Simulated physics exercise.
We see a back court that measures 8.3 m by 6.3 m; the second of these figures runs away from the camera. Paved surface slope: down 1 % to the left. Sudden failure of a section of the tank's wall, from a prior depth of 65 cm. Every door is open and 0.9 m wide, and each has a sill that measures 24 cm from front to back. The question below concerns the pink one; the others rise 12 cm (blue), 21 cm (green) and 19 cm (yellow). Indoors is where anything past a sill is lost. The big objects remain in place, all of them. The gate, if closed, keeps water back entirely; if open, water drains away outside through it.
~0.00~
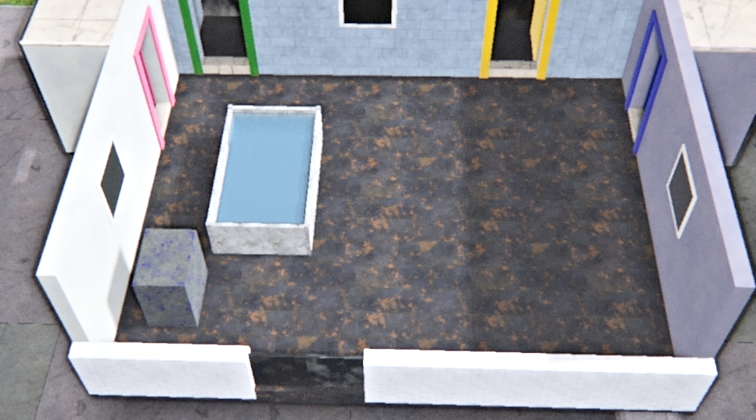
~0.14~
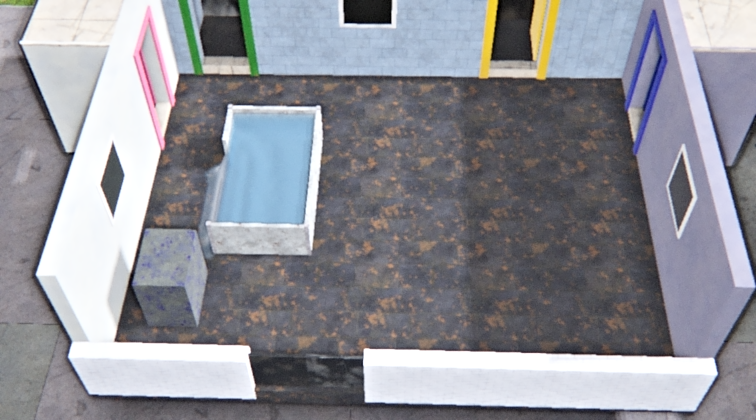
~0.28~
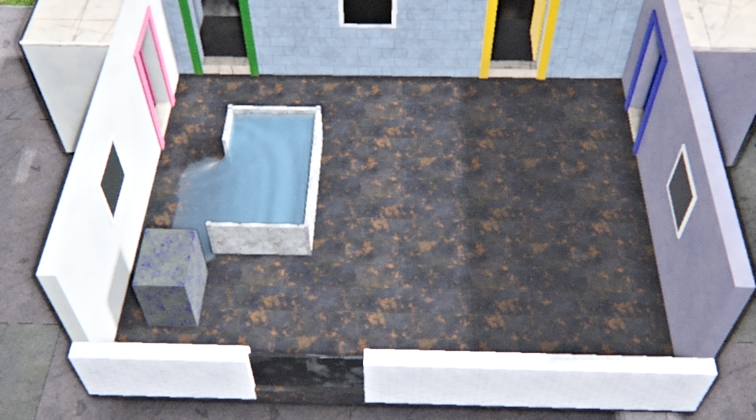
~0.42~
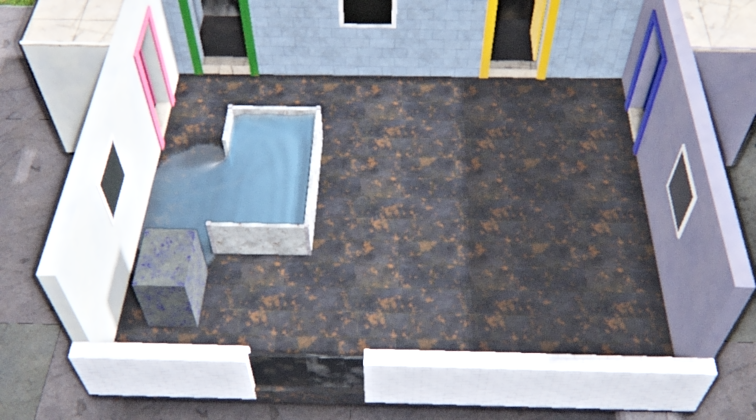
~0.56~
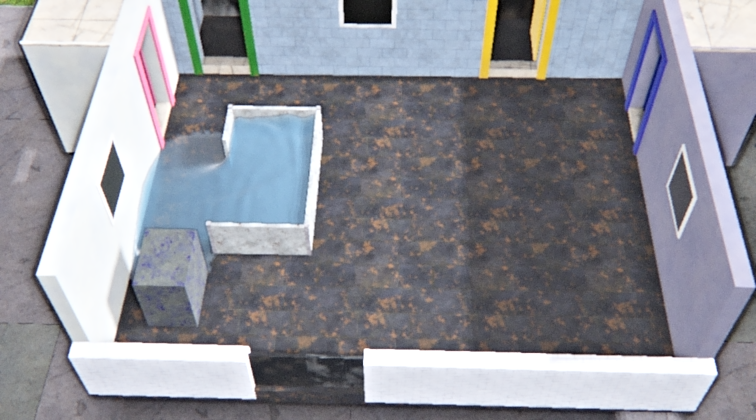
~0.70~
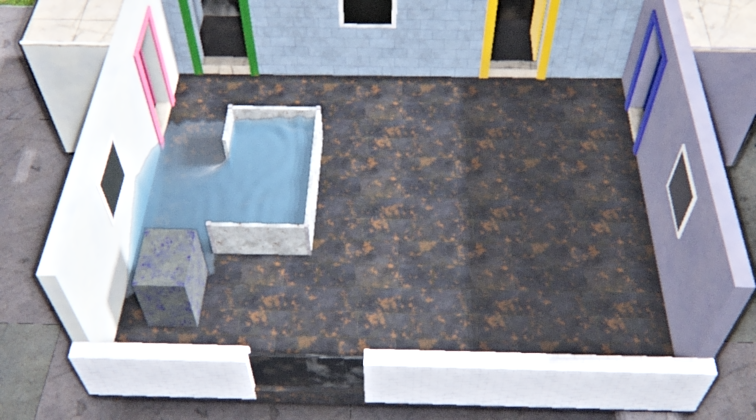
A walled courtyard with a dark, rust-flecked floor is seen from high above by a camera that stays still. A white-walled tank of blue water stands left of centre, with a grey block in front of it, a pink door on the left, green and yellow doors at the back, and a blue one on the right. Part of the tank's left wall gives way, and water pours through the gap, spreading leftward across the floor to the white side wall.
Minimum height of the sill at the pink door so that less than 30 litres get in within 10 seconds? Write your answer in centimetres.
Roughly 8.5 cm.
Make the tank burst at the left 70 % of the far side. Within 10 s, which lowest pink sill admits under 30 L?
Minimum height: Approx. 12.5 cm.
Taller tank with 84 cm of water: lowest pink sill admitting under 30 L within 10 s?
Then around 11.0 centimetres.
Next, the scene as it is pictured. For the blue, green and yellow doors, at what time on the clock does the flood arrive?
Arrival times - blue: 6.5 s; green: 1.6 s; yellow: 4.0 s.
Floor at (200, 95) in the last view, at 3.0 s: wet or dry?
At that moment it's submerged.
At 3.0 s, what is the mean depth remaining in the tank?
Around 17 cm deep on average.
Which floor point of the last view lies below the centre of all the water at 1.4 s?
I'd put it close to (218, 204).
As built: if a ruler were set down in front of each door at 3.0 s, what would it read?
Centimetres: Pink = 10, blue = 0, green = 20, yellow = 0.
After 1.4 s water covers 10 % of the floor, deepest (49 cm) near (156, 216); 14 cm at the pink door, 0 litres in over its 12 cm sill.
After 3.0 s water covers 30 % of the floor, deepest (34 cm) near (110, 361); 10 cm at the pink door, 2 litres in over its 12 cm sill.
After 10.0 s water covers 100 % of the floor, deepest (10 cm) near (603, 84); 8 cm at the pink door, 5 litres in over its 12 cm sill.
At the pink door as built, the water arrived by 0.8 s and peaked near 14 cm at 1.4 s.
Run again over the same 10 s with other heights there, 43 litres in over 7.5 cm, 14 litres over 10 cm. The limit of 30 litres is kept from about 8.5 cm up.
